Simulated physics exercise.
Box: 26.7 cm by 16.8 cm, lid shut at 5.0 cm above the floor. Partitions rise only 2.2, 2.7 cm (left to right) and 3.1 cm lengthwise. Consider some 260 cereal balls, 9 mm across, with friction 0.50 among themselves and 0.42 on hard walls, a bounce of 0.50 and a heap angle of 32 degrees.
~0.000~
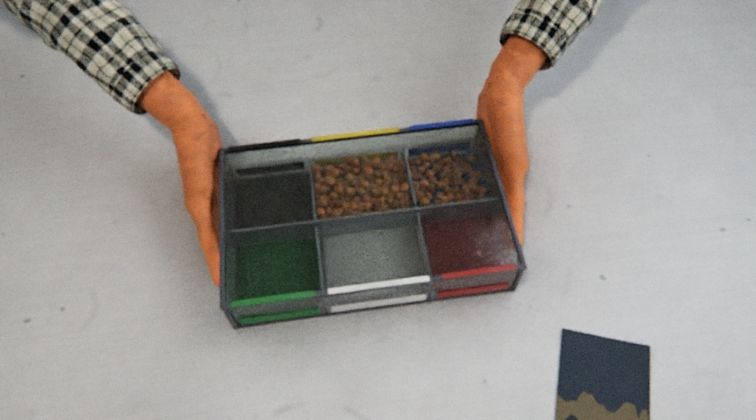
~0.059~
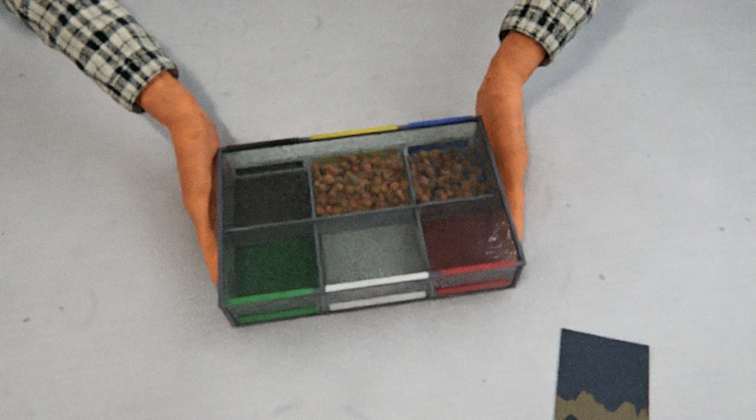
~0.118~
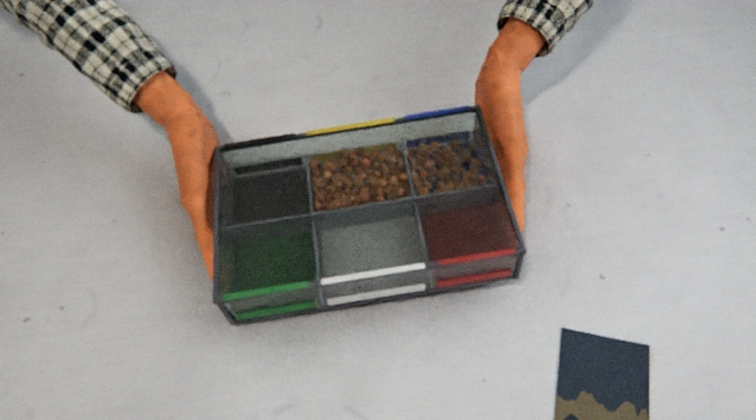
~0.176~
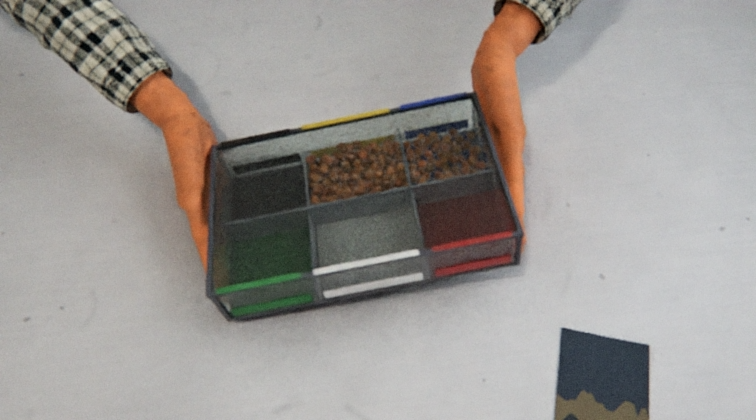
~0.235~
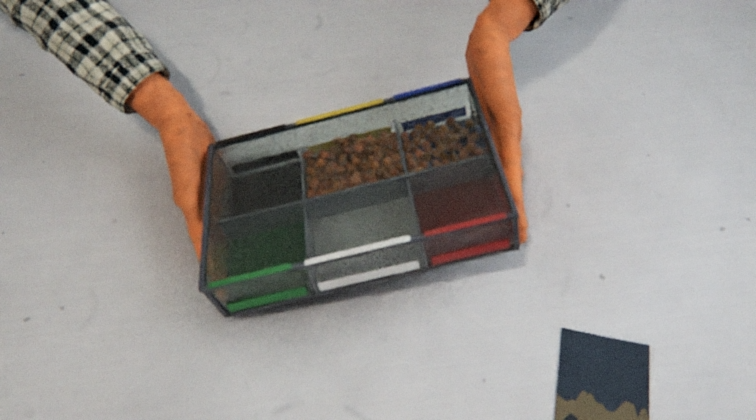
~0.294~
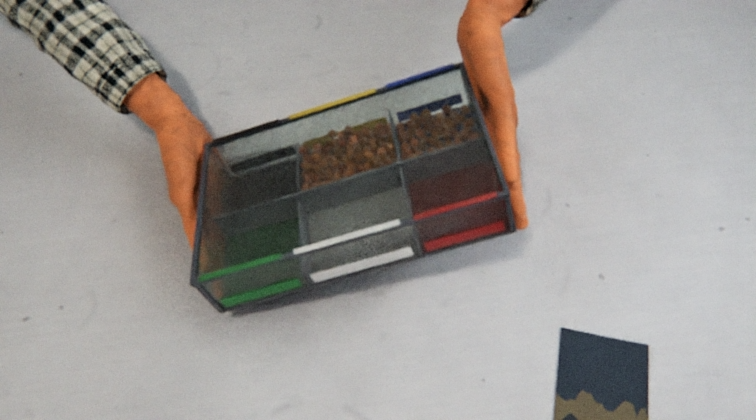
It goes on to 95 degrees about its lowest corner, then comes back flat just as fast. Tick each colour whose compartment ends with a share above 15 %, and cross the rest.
Red compartment: Cross. Blue compartment: Cross. Green compartment: Cross. Yellow compartment: Tick. White compartment: Cross. Black compartment: Tick.
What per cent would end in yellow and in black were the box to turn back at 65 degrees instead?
Shares: Yellow 55 and black 20, in per cent.
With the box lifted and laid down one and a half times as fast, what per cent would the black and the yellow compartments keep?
In that case the black compartment would hold 65 per cent and the yellow one 30 per cent.
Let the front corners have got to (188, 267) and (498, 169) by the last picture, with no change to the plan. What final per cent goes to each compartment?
It comes out as red at 0 percent, blue at 10 percent, green at 0 percent, yellow at 40 percent, white at 0 percent and black at 45 percent.
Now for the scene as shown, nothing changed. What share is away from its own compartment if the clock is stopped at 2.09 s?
75 %.
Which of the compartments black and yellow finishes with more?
Go with black, that one ends with more.
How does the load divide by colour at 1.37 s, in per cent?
Red 0, blue 25, green 0, yellow 40, white 0, black 35.
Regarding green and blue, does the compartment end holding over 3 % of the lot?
With green that fails, while with blue that holds.
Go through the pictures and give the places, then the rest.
The first frame shows box tilt 0 degrees, front corners at (225, 305) and (522, 265); blue 25 %, yellow 75 %.
The second frame shows box tilt 1 degrees, front corners at (223, 303) and (521, 261).
The third frame shows box tilt 5 degrees, front corners at (218, 298) and (521, 250), lowest corner left back.
The fourth frame shows box tilt 9 degrees, front corners at (212, 293) and (518, 232), lowest corner left back.
The fifth frame shows box tilt 14 degrees, front corners at (204, 287) and (513, 214), lowest corner left back.
The sixth frame shows box tilt 18 degrees, front corners at (196, 281) and (504, 193), lowest corner left back; blue 25 %, yellow 75 %. Its pace works out near 80 degrees a second.
After 1.37 s, tilt 95 degrees; blue 25 %, yellow 40 %, black 35 %.
Then, at 2.09 s, tilt 42 degrees; blue 10 %, yellow 30 %, black 65 %.
After 2.83 s, tilt 0 degrees; blue 10 %, yellow 25 %, black 65 %.
At rest (3.6 s), red 0 %, blue 10 %, green 0 %, yellow 25 %, white 0 %, black 65 %.
